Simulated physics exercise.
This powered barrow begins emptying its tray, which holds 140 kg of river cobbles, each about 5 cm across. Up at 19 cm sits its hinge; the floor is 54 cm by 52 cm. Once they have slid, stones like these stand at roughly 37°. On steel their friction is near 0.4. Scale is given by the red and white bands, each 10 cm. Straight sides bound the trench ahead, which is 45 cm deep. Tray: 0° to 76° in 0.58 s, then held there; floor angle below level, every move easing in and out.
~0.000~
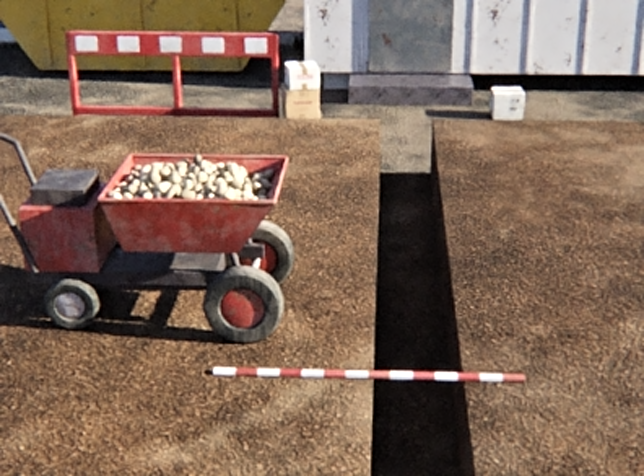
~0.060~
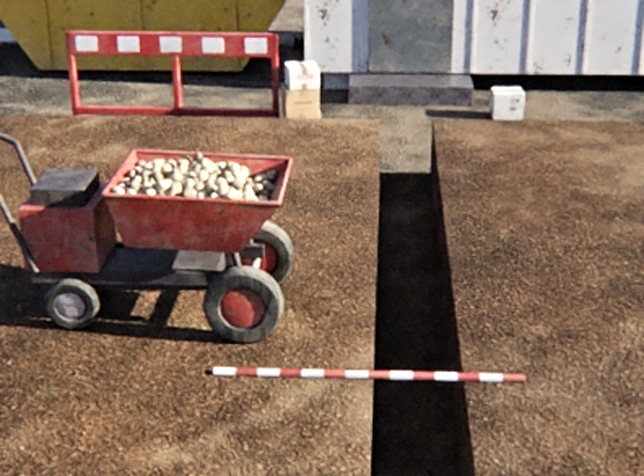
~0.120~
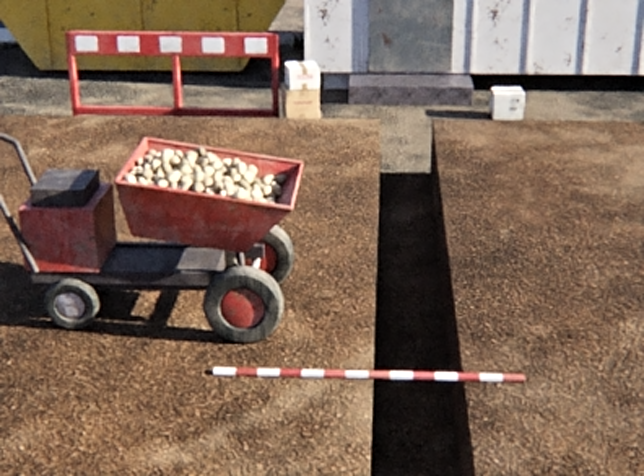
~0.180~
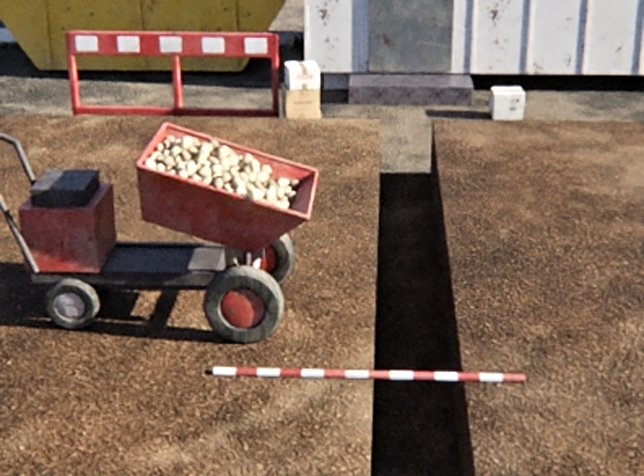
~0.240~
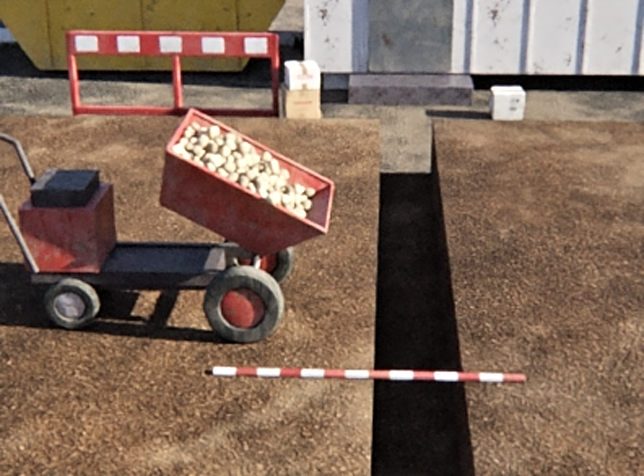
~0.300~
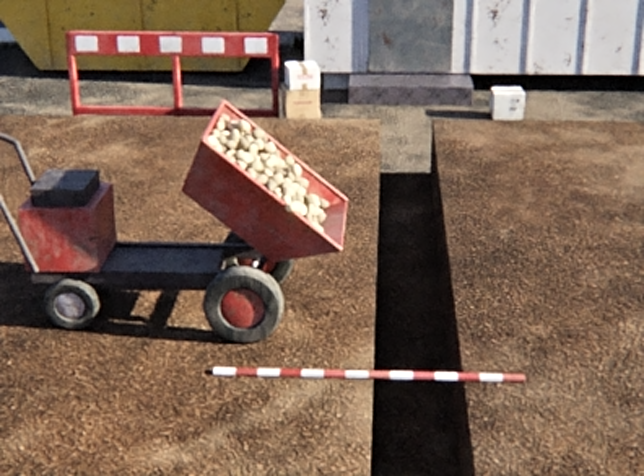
At the start, a red powered barrow stands left of a dark, straight-sided trench, its level tray heaped with pale cobbles. The tray begins to tilt slightly, its rear rising, then steepens toward the right while the wheels stay put. By the end, it slants sharply, with the cobbles still inside.
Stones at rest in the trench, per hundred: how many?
Approx. 88 %.
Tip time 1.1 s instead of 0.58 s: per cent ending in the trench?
It would be near 100 percent.
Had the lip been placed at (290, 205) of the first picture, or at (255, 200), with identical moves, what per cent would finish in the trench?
Near 75 per cent from the first place, 90 from the second.
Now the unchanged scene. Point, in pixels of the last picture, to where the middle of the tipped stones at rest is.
I'd put it close to (421, 382).
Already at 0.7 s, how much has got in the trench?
I'd put it near 50 per cent.
After 0.4 s the floor is at 63°; 100 % in the tray; the foremost stones are at (352, 257).
After 0.7 s the floor is at 76°; 49 % in the tray, 1 % short of the trench, 50 % in the trench; the foremost stones are at (452, 347).
After 1.0 s the floor is at 76°; 6 % in the tray, 82 % in the trench, 12 % past the trench; the foremost stones are at (631, 319).
After 3.0 s the floor is at 76°; 0 % in the tray, 88 % in the trench, 12 % past the trench; the foremost stones are past the picture's edge.
